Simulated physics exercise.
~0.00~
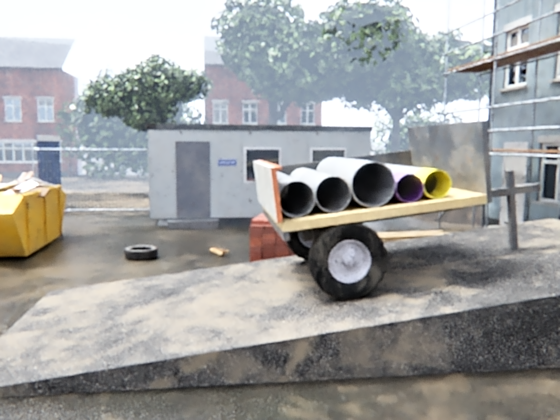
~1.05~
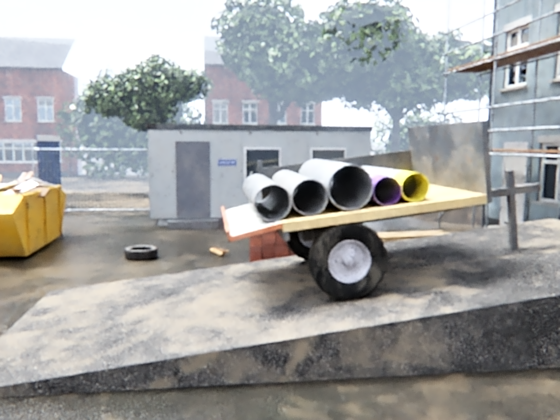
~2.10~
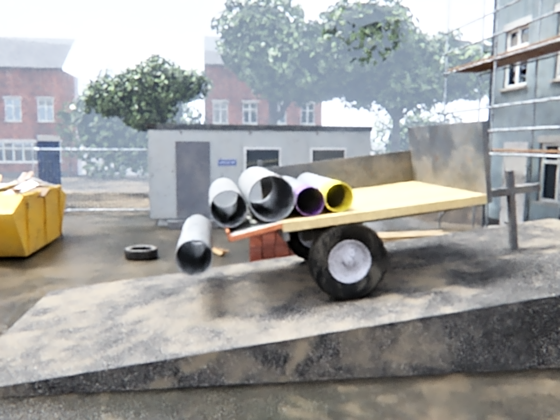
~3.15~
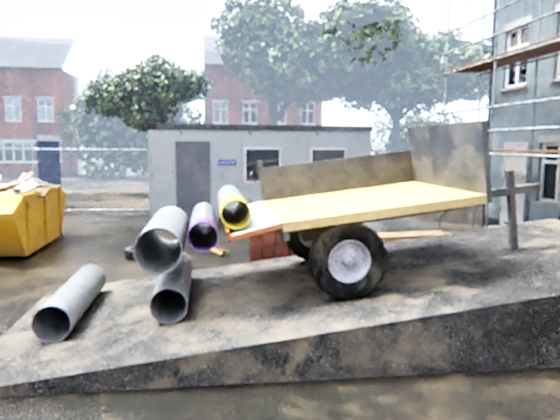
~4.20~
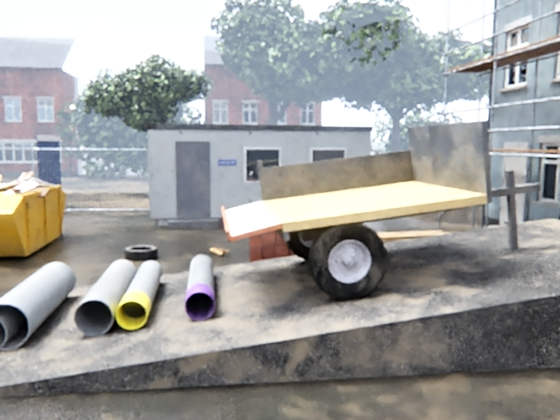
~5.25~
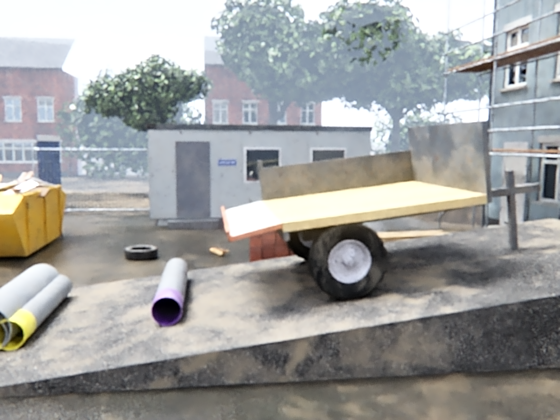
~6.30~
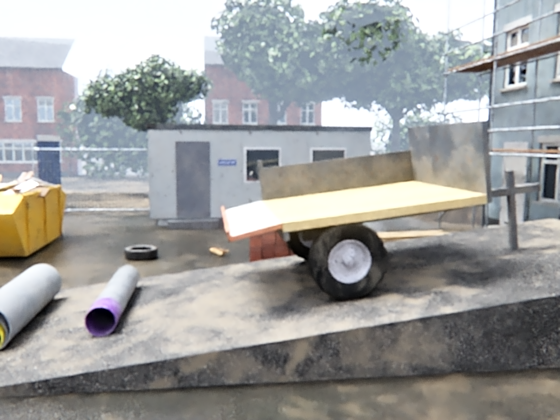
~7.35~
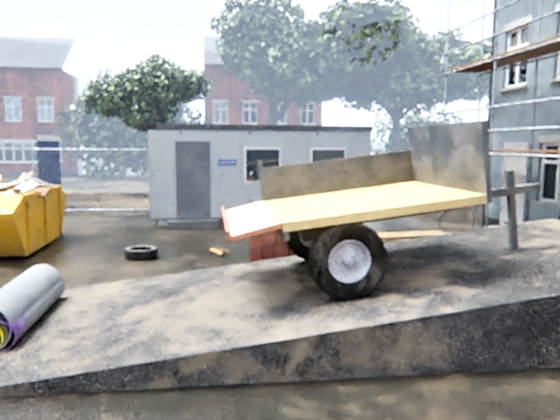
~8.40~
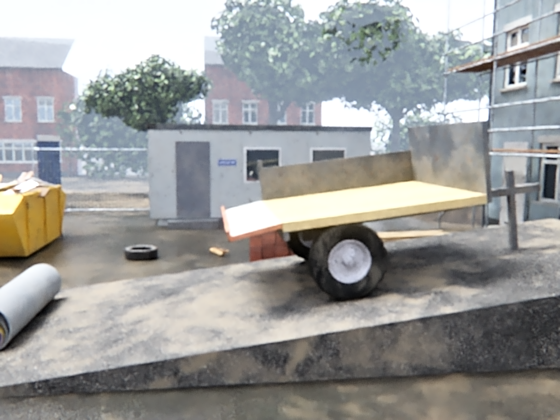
The clip opens on a trailer parked on sloping ground, its low tail end to the left, with five pipes lying side by side behind a raised tailgate. The gate swings down, and the pipes start rolling left toward the opening. One grey pipe drops off the back first, then the other grey ones, with the purple and yellow pipes following. All of them land on the dirt slope and keep rolling left. The yellow pipe passes the purple one and goes out of sight, and finally purple is hardly visible beside a grey pipe at the left edge, leaving the trailer empty.
